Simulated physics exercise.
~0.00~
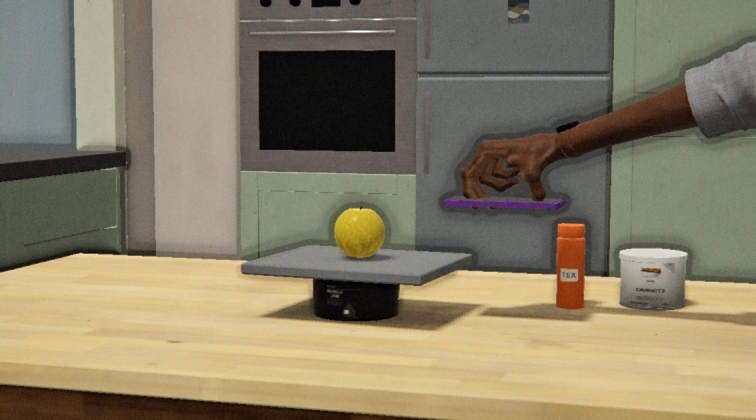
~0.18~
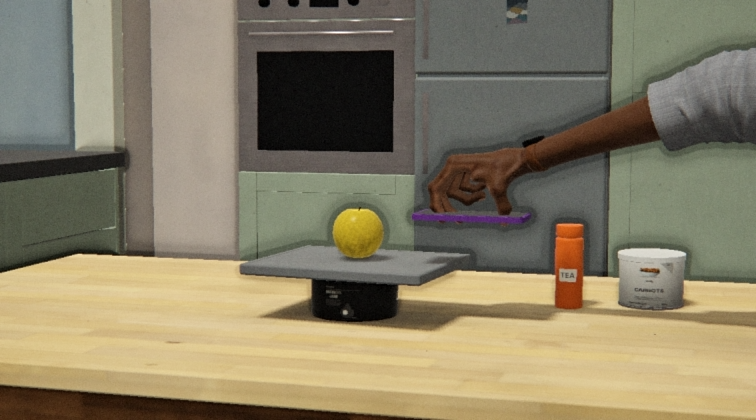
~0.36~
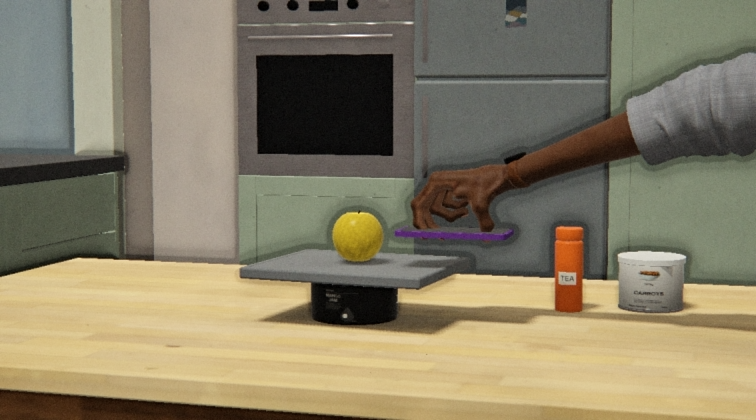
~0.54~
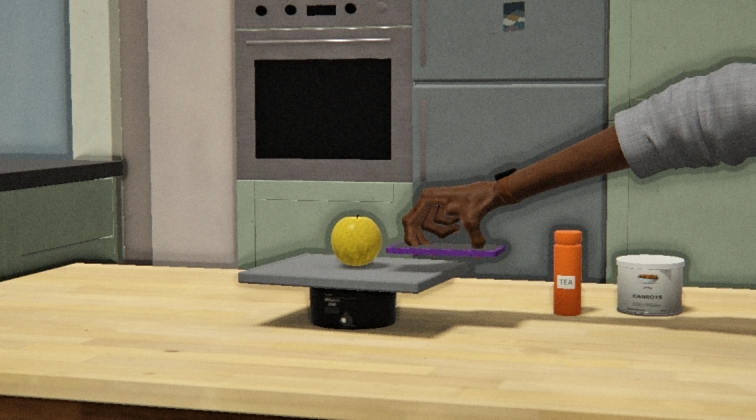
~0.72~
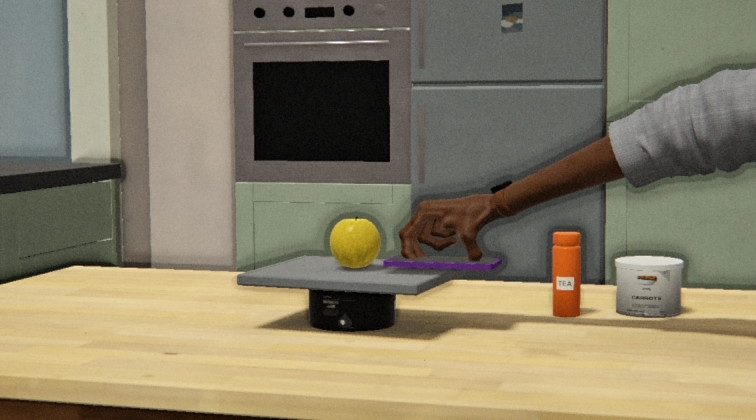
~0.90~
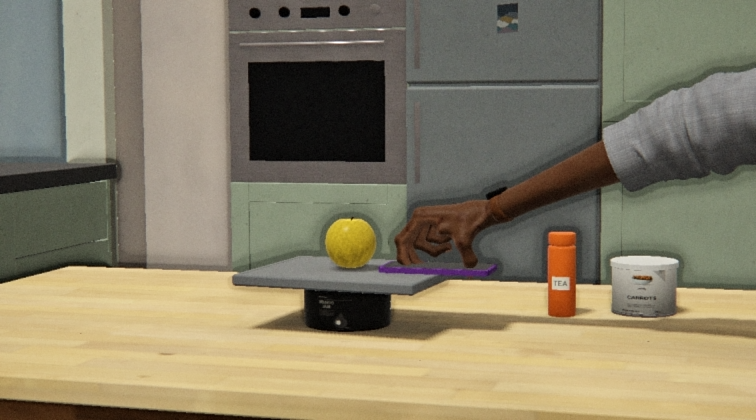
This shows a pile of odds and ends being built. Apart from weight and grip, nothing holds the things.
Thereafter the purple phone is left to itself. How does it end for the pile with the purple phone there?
So the pile survives that.
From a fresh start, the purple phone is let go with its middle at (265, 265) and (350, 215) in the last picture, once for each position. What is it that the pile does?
So the first time it does not fall and the second time it goes over.
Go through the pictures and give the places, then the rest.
Coming down; purple phone (505, 202); grey tray (360, 264), in the first frame.
Coming down; purple phone (472, 216); orange shaker (569, 266), in the second frame.
Coming down; purple phone (455, 233); black tub (355, 296), in the third frame.
Coming down; purple phone (446, 249); white tub (650, 285), in the fourth frame.
Coming down; purple phone (443, 262); yellow apple (355, 242), in the fifth frame.
In place under the hand; purple phone (438, 268); grey tray (351, 274), in the sixth frame.
After 1.60 s, no change.
After 2.50 s, purple phone resting near (438, 269).
After 3.50 s, purple phone resting near (437, 270).
In the end (4.0 s), all 6 unmoved. At the end, from the last picture's camera, purple phone near (437, 269). The pile keeps its balance.
